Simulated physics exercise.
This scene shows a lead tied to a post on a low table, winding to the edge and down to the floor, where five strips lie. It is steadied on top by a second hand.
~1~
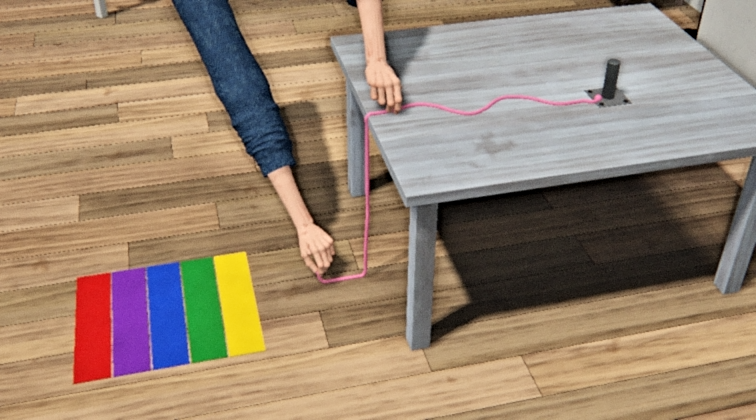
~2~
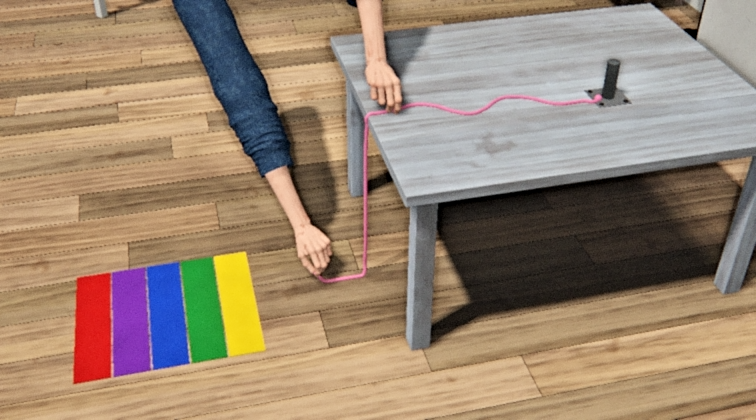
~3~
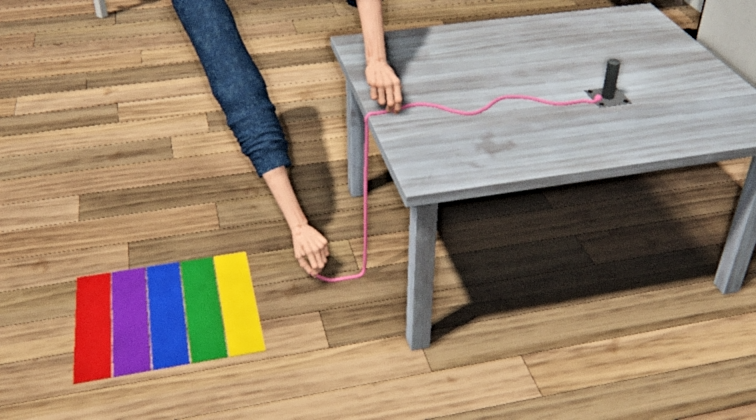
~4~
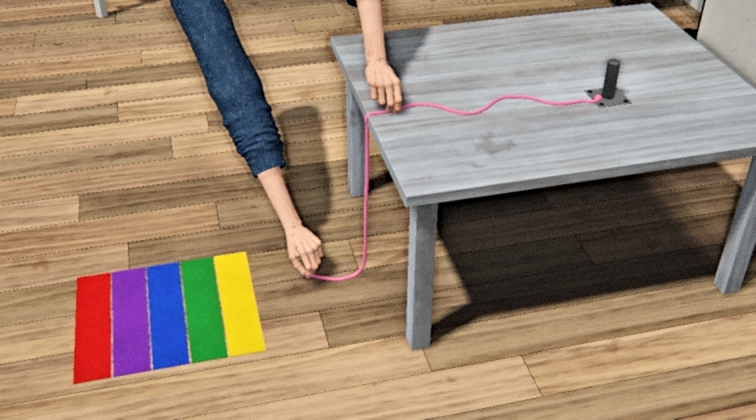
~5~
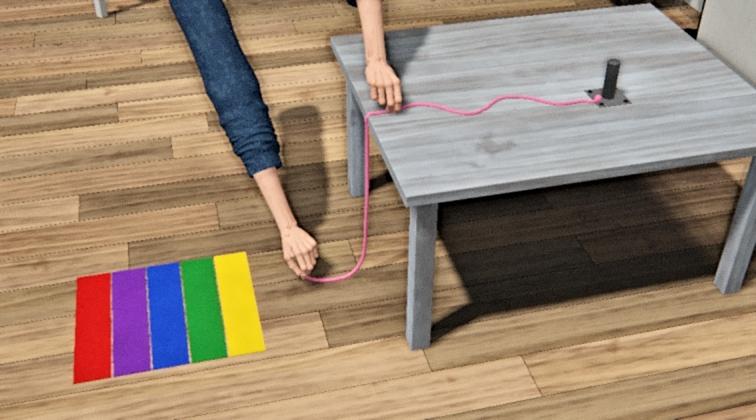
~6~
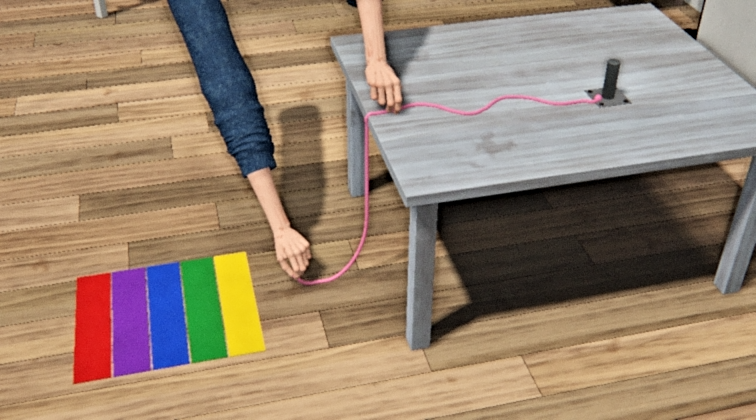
On a wooden floor beside a low grey table, a hand drew the loose end of a pink cord slowly left toward five coloured strips, while another hand rested at the table's edge.
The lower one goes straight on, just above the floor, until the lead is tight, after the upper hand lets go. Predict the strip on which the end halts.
The blue strip.
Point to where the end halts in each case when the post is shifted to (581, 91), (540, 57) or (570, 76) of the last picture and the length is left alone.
Try by try, around (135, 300), (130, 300) and (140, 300).
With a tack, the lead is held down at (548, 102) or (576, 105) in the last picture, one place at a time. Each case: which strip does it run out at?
Observed strip, first: Blue; second: Blue.
Soon after, end near (236, 285); over yellow.
After that, end near (191, 292); over green.
At the stop, end near (163, 297); over blue. The end stops over the blue strip.
